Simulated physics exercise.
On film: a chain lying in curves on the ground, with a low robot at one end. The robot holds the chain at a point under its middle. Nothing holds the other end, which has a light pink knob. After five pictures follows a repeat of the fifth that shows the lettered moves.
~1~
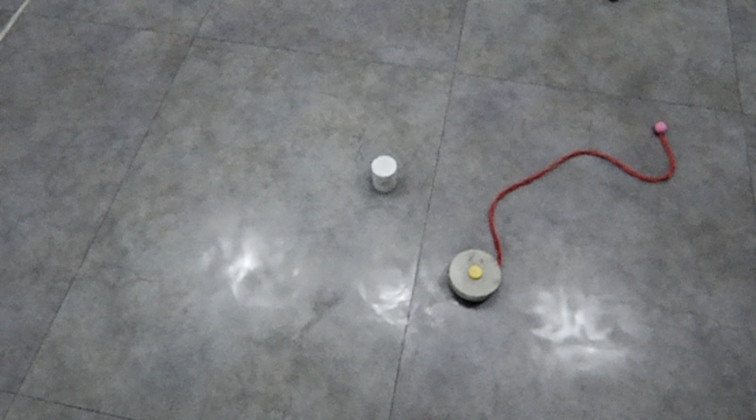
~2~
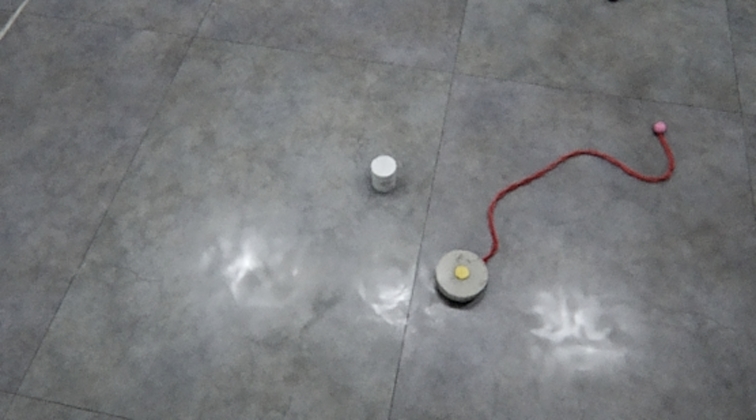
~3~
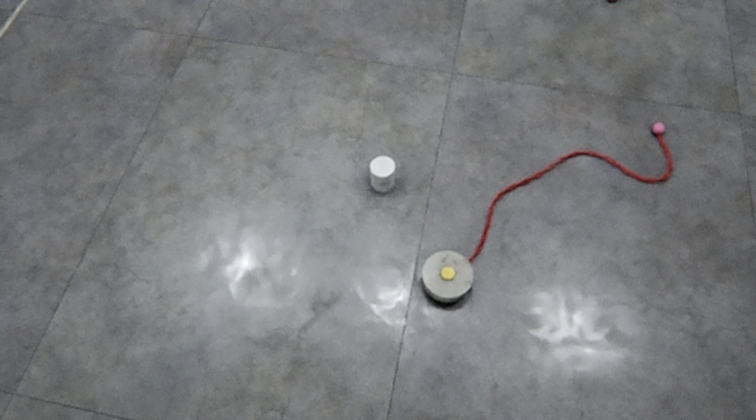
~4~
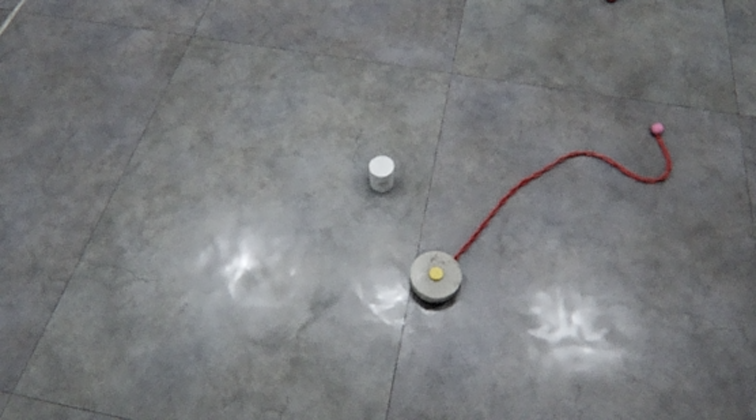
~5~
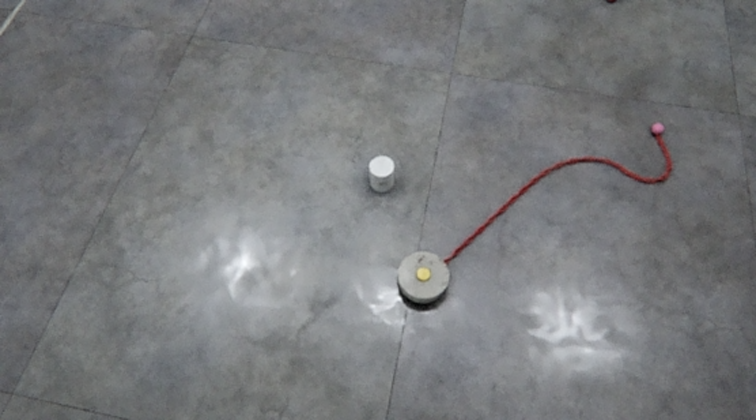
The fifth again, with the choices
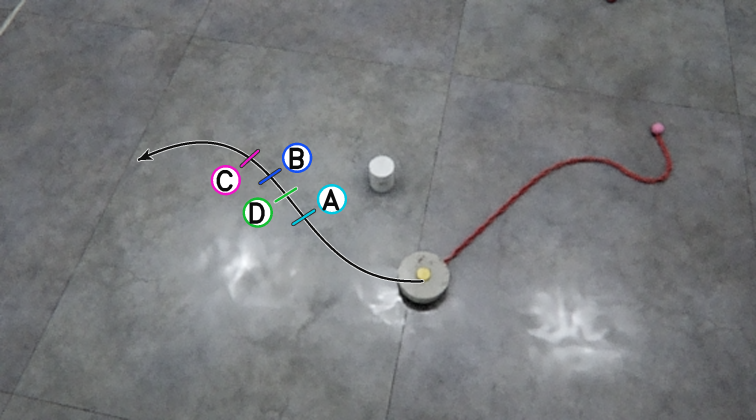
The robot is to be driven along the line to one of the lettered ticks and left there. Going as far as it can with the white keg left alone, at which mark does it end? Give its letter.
B is the last safe stop.
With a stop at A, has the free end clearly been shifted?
Yes.
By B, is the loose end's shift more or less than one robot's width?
More.
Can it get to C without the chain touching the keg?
No.
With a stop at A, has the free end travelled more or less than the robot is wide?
Less.
On the copy, A at (304, 217); B at (270, 176); C at (250, 158); D at (286, 195); the route from (423, 281) via (280, 187) to (139, 160).
On B. First, robot (350, 260), middle of the chain (531, 206), free end (658, 130).
Then, robot (302, 212), middle of the chain (492, 212), free end (647, 149).
Finally, robot (269, 172), middle of the chain (452, 202), free end (622, 163); nothing has been touched.
By contrast, A is safe but short; C brings the chain against the keg; D is safe but short.
